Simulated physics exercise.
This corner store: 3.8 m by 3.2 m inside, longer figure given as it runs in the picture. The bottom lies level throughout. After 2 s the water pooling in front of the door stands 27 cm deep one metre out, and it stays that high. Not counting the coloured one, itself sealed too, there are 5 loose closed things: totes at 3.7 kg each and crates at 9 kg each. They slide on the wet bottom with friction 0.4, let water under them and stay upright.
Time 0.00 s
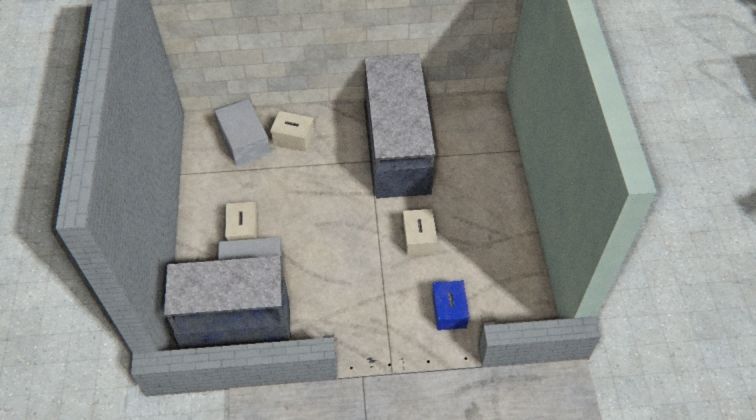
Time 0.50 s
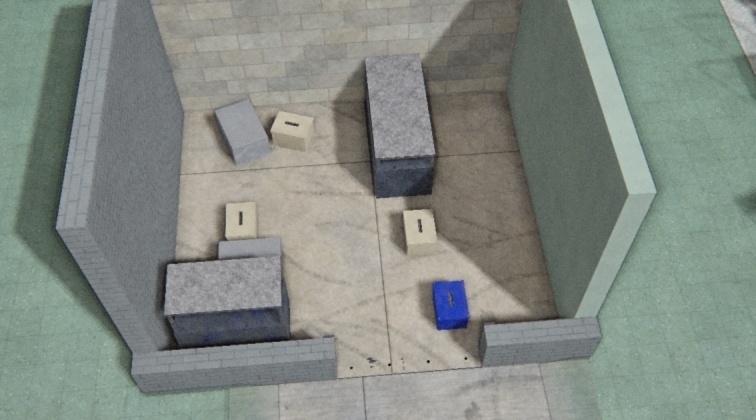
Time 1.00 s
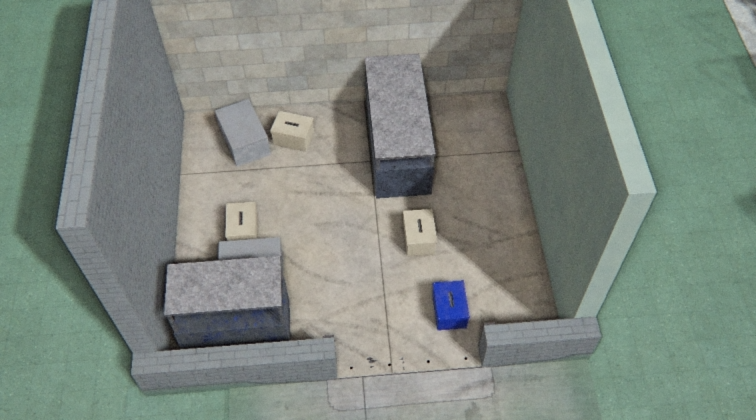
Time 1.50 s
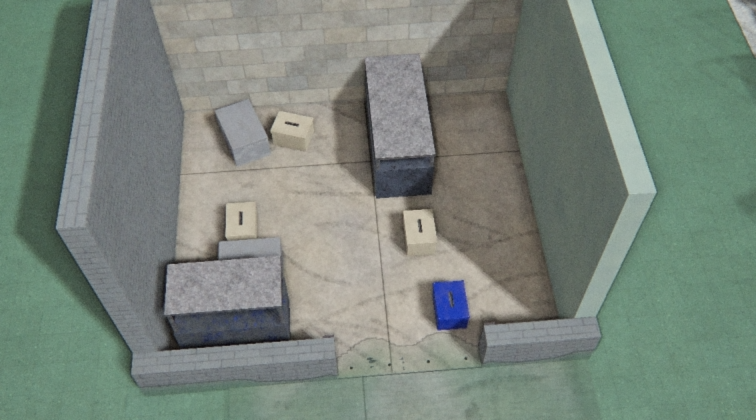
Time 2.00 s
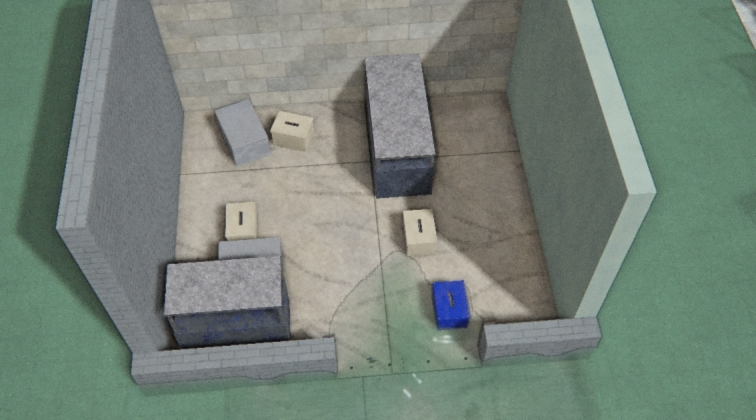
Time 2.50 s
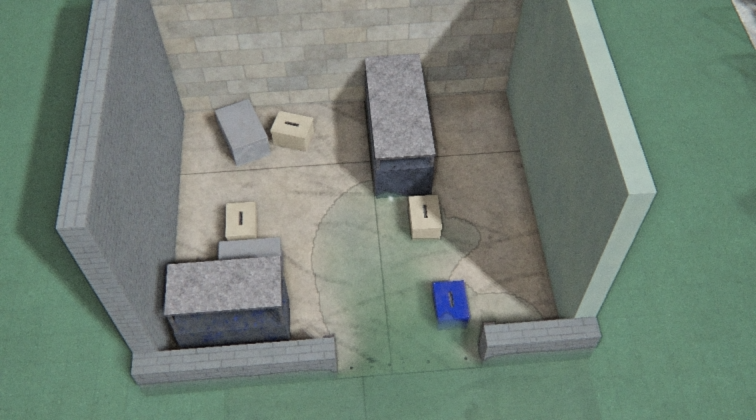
To begin with, dry paving surrounds a walled room holding dark blocks, pale boxes and a blue box. Greenish water covers the ground outside, then creeps through the front opening and fans out across the floor, and one pale box near the middle shifts slightly while the blue one stays put.
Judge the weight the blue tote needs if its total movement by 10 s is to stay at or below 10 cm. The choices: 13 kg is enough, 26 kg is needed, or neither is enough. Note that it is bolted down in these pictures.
It slides too far regardless.
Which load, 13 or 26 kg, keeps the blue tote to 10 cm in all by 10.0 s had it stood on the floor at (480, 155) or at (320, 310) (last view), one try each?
Result, try 1: Both fail; try 2: Heavy passes, light fails.
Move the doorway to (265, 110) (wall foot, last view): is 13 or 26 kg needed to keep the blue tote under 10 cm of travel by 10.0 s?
With that change, both options fail.
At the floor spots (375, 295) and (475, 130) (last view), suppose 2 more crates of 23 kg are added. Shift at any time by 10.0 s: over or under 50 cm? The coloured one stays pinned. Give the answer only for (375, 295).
Answer: Over.
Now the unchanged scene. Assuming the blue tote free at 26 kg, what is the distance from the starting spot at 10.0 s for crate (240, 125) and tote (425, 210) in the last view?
Net displacement, in order: 150 cm; 80 cm.
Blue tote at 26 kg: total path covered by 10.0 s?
About 80 cm.
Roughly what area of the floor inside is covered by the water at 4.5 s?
The covered patch comes to about 10.0 m2.
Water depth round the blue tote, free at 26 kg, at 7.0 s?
Depth: Approx. 12 cm.
After 3.5 s the blue tote would be 107 cm from its start with 13 kg and 51 cm from its start with 26 kg; 7 cm of water round it then.
After 4.5 s the blue tote would be 163 cm from its start with 13 kg and 64 cm from its start with 26 kg; 7 cm of water round it then.
After 7.0 s the blue tote would be 165 cm from its start with 13 kg and 64 cm from its start with 26 kg; 12 cm of water round it then.
After 10.0 s the blue tote would be 170 cm from its start with 13 kg and 78 cm from its start with 26 kg; 16 cm of water round it then.
